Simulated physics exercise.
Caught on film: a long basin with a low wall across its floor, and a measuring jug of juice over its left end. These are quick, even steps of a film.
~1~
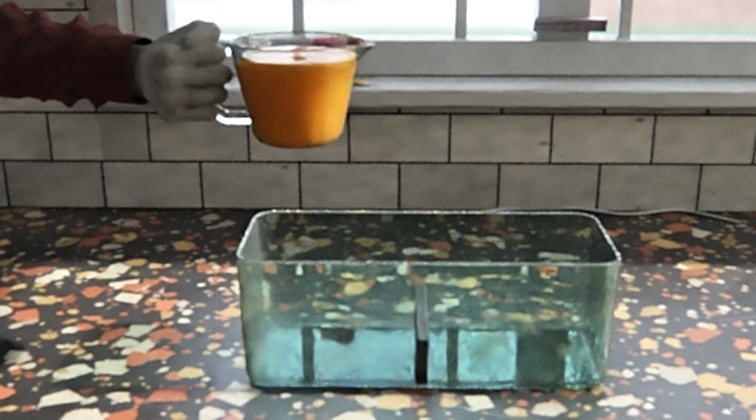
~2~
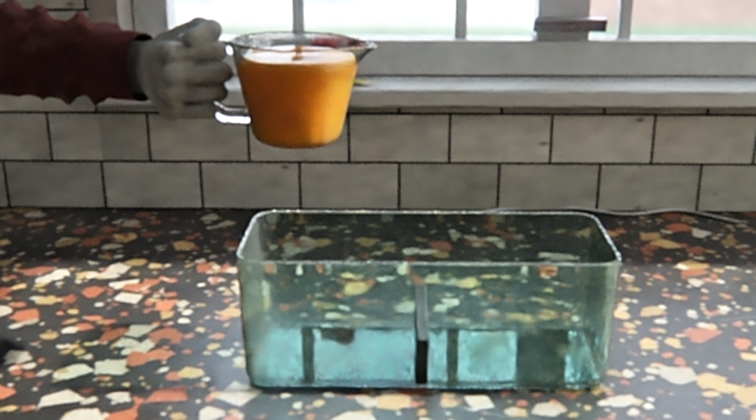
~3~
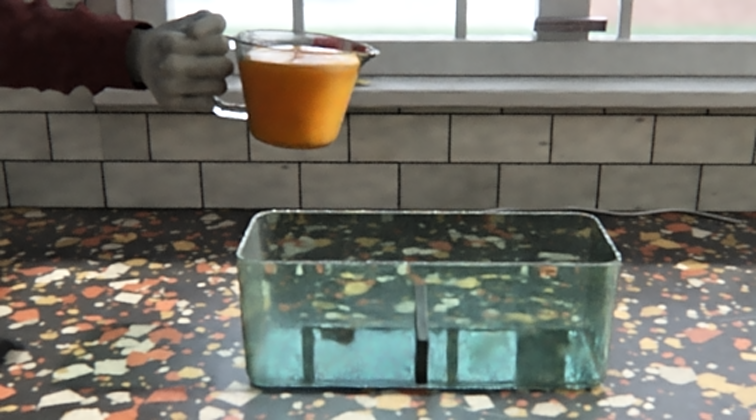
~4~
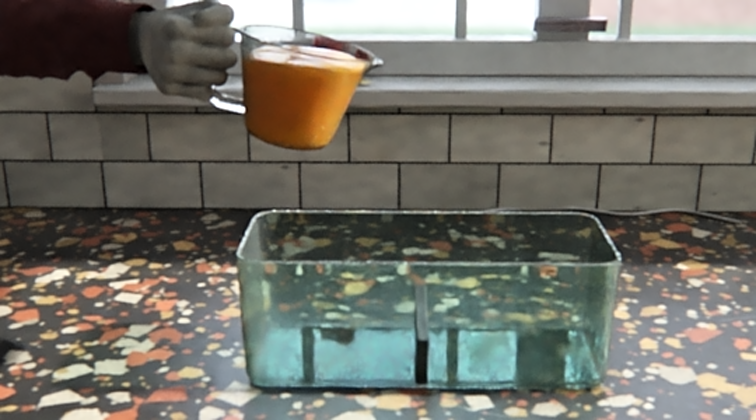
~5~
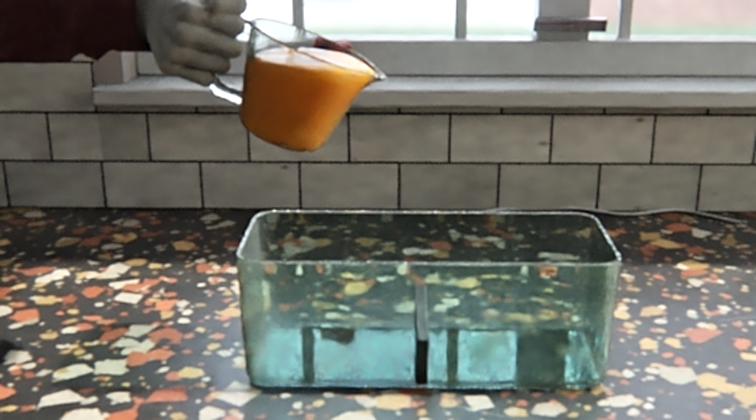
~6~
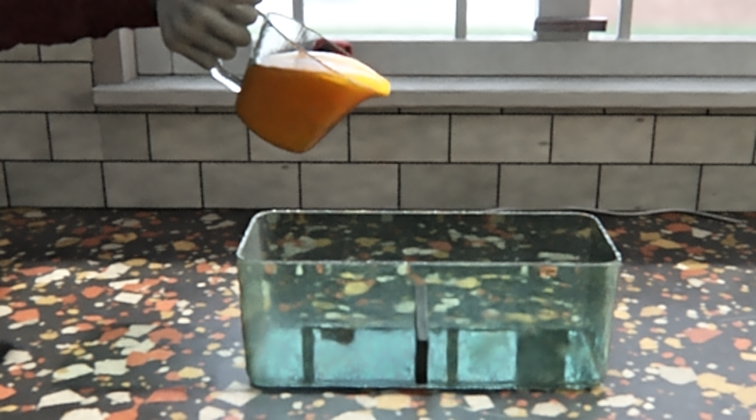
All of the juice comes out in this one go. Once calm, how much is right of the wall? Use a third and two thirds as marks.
The share right of the wall is from a third to two thirds.
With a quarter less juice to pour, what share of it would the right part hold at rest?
Near 35 %.
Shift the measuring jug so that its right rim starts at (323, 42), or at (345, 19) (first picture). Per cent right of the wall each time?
Roughly 5 per cent, and 25 per cent.
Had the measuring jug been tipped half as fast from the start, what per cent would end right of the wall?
Roughly 75 in a hundred.
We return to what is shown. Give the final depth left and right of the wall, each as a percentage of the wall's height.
Near 20 on the left, 20 on the right.
A moment on, the measuring jug is tipped on its side and 33 per cent is still to pour, 4 is left of the wall and 29 right of it.
Next, the measuring jug is tipped right over and 3 per cent is still to pour, 38 is left of the wall and 51 right of it.
Then the measuring jug is tipped right over and 0 per cent is still to pour, 48 is left of the wall and 50 right of it.
Later the measuring jug is tipped right over and 0 per cent is still to pour, 48 is left of the wall and 50 right of it.
At rest 48 per cent lies left of the wall, 50 right of it and 1 outside.
